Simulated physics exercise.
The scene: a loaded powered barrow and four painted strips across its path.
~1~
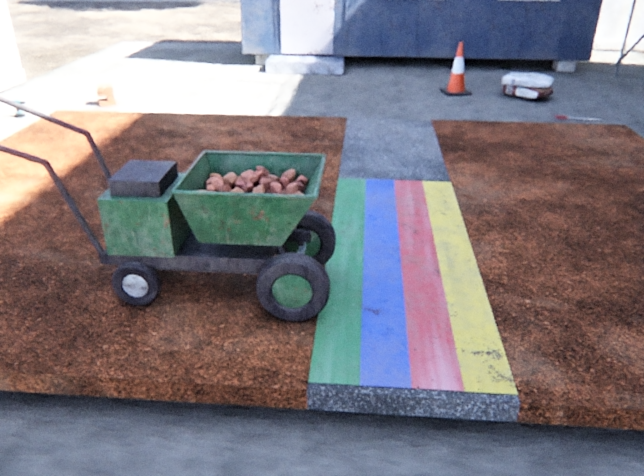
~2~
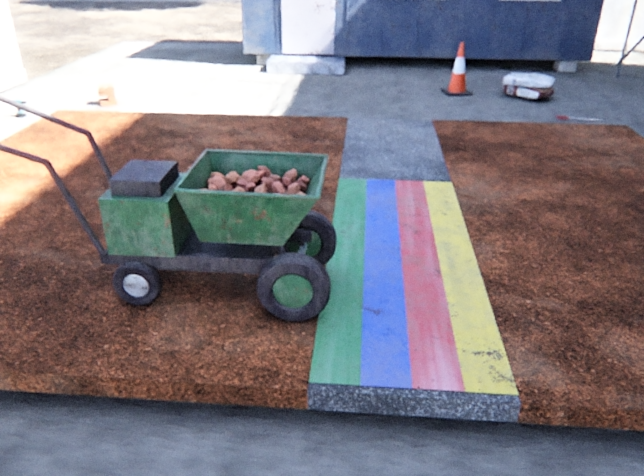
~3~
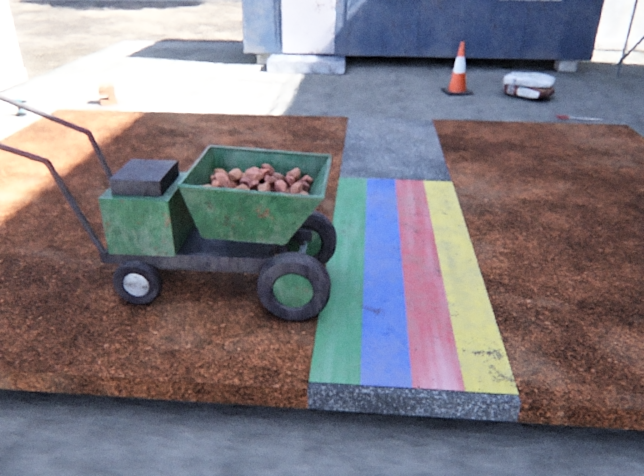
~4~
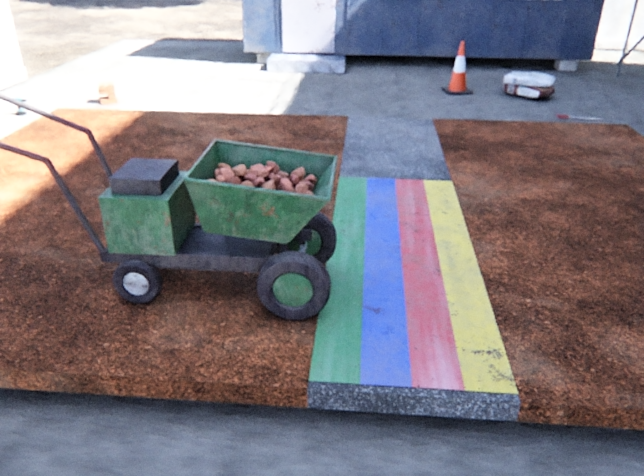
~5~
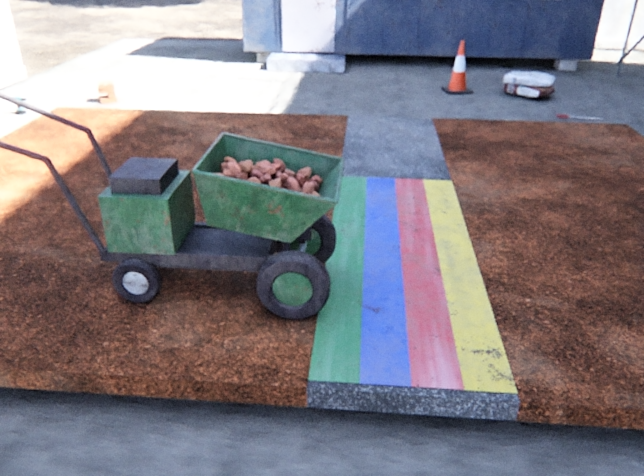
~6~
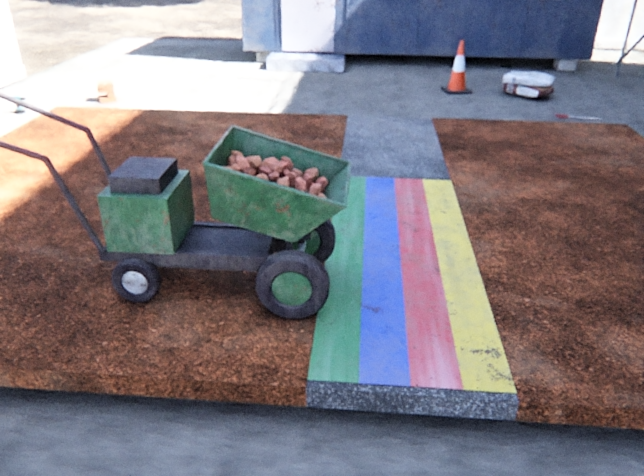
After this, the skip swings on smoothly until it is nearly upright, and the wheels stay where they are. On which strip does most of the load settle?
Most lies over the red band.
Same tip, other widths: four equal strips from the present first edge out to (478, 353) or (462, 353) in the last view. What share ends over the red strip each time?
First some 40, then 30 per cent.
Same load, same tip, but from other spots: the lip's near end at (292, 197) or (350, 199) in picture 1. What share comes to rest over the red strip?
The first gives 30 %, the second 30 %.
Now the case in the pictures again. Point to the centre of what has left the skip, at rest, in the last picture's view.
Around (427, 290).
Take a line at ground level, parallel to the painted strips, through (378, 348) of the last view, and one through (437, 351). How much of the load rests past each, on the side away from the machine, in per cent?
First some 80, then 40 per cent.
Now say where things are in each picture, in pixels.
In the first frame, lip of the skip near (315, 198), level; top of the load near (254, 193), lumps of rubble; green strip near (337, 343); blue strip near (385, 346); red strip near (432, 349); yellow strip near (481, 351).
In the second frame, lip of the skip near (318, 198), level; top of the load near (256, 192).
In the third frame, lip of the skip near (322, 199), tipped barely; top of the load near (255, 177).
In the fourth frame, lip of the skip near (328, 200), tipped a little; top of the load near (252, 181).
In the fifth frame, lip of the skip near (336, 203), tipped a little; top of the load near (258, 177).
In the sixth frame, lip of the skip near (345, 207), tipped clearly; top of the load near (246, 174); green strip near (337, 341); blue strip near (384, 344); red strip near (431, 347); yellow strip near (480, 350).
Shortly afterwards, skip tipped steeply; the whole lot in the skip.
Next, skip tipped right over; all but a few in the skip; a little over the red strip; only a few falling.
Some moments later, skip tipped right over; near half in the skip; a little over the blue strip; near a third over the red strip; a little over the yellow strip; a little off the paint.
In the end, skip tipped right over; a little in the skip; none at all over the green strip; near a quarter over the blue strip; near half over the red strip; near a quarter over the yellow strip; a little off the paint.
